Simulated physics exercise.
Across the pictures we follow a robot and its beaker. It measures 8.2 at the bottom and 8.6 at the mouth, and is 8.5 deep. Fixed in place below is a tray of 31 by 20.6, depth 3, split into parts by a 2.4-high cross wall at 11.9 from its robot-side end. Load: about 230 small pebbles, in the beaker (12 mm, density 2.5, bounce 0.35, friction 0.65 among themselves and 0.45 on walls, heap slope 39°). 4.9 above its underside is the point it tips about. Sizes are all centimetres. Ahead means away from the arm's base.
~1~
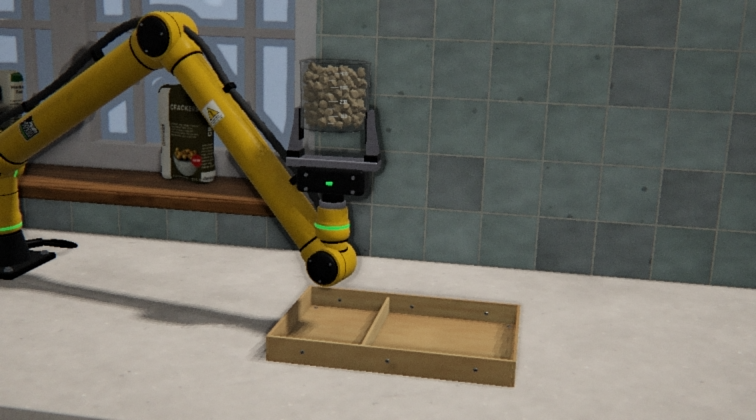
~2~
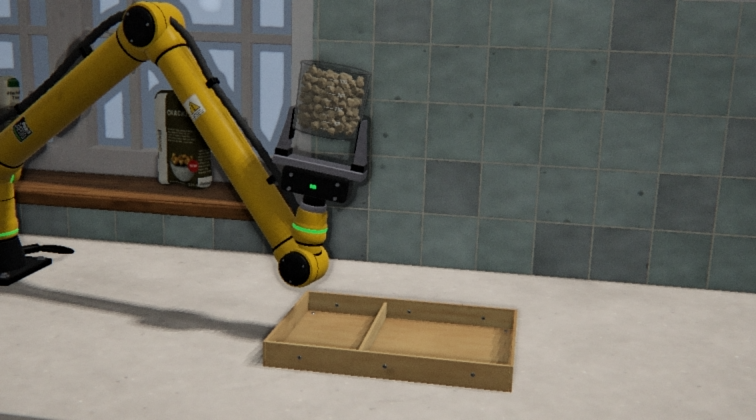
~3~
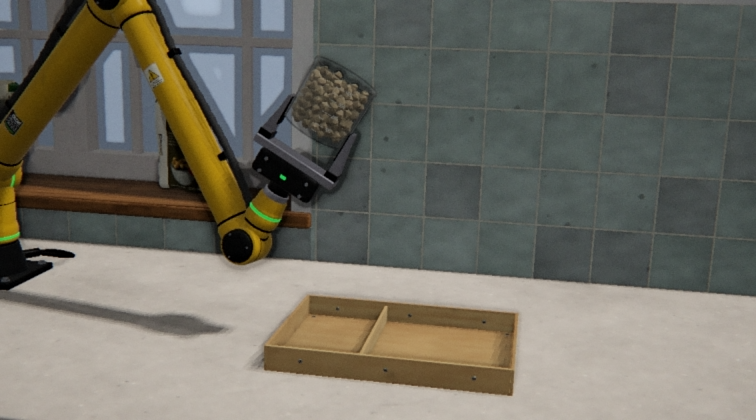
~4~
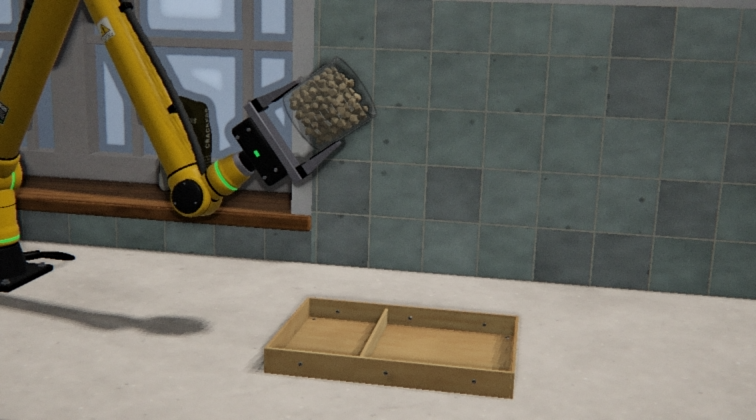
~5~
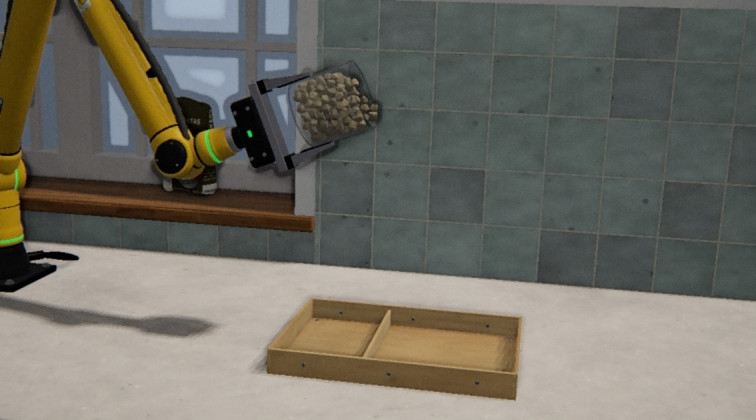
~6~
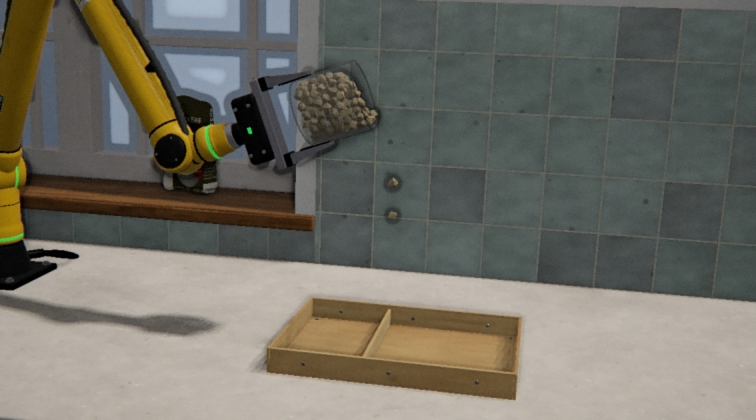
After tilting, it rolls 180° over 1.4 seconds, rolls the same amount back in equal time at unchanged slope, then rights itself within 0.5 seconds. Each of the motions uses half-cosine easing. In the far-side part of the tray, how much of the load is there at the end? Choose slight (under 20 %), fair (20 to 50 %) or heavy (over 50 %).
Slight, under 20 %.
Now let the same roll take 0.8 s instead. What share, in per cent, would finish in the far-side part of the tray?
You'd be looking at some 15 per cent.
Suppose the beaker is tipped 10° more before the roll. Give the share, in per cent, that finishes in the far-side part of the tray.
Roughly 30 per cent.
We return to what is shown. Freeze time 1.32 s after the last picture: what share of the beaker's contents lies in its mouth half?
About 45 per cent.
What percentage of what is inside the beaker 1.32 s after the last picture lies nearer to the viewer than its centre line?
Estimate: Near 45 %.
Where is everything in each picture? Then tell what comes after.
The first frame shows the beaker middle at (335, 96), upright; upper third of the load around (335, 79), from x 305 to 365, top at y 70; 229 in the beaker.
The second frame shows the beaker middle at (331, 101), tipped 9°; upper third of the load around (330, 84), from x 300 to 360, top at y 70.
The third frame shows the beaker middle at (330, 104), tipped 30°; upper third of the load around (330, 89), from x 295 to 365, top at y 70.
The fourth frame shows the beaker middle at (329, 105), tipped 54°; upper third of the load around (329, 90), from x 295 to 365, top at y 70.
The fifth frame shows the beaker middle at (332, 105), tipped 69°; upper third of the load around (330, 91), from x 300 to 375, top at y 75.
The sixth frame shows the beaker middle at (332, 104), tipped 70°; upper third of the load around (331, 90), from x 300 to 395, top at y 75; 227 in the beaker, 2 in flight or on a rim.
Then, 1.32 s on, tipped 70°, highest piece 37 above the table; 216 in the beaker, 8 in the far-side part, 5 in flight or on a rim.
Then, 2.64 s on, tipped 70°, highest piece 37 above the table; 203 in the beaker, 25 in the far-side part, 1 in the robot-side part.
Then, 3.50 s on, upright, highest piece 38 above the table; 200 in the beaker, 28 in the far-side part, 1 in the robot-side part.
Then, 4.20 s on, upright, highest piece 38 above the table; 200 in the beaker, 28 in the far-side part, 1 in the robot-side part.
In the end, 200 in the beaker, 28 in the far-side part, 1 in the robot-side part. That is 12 % in the far-side part of the tray.
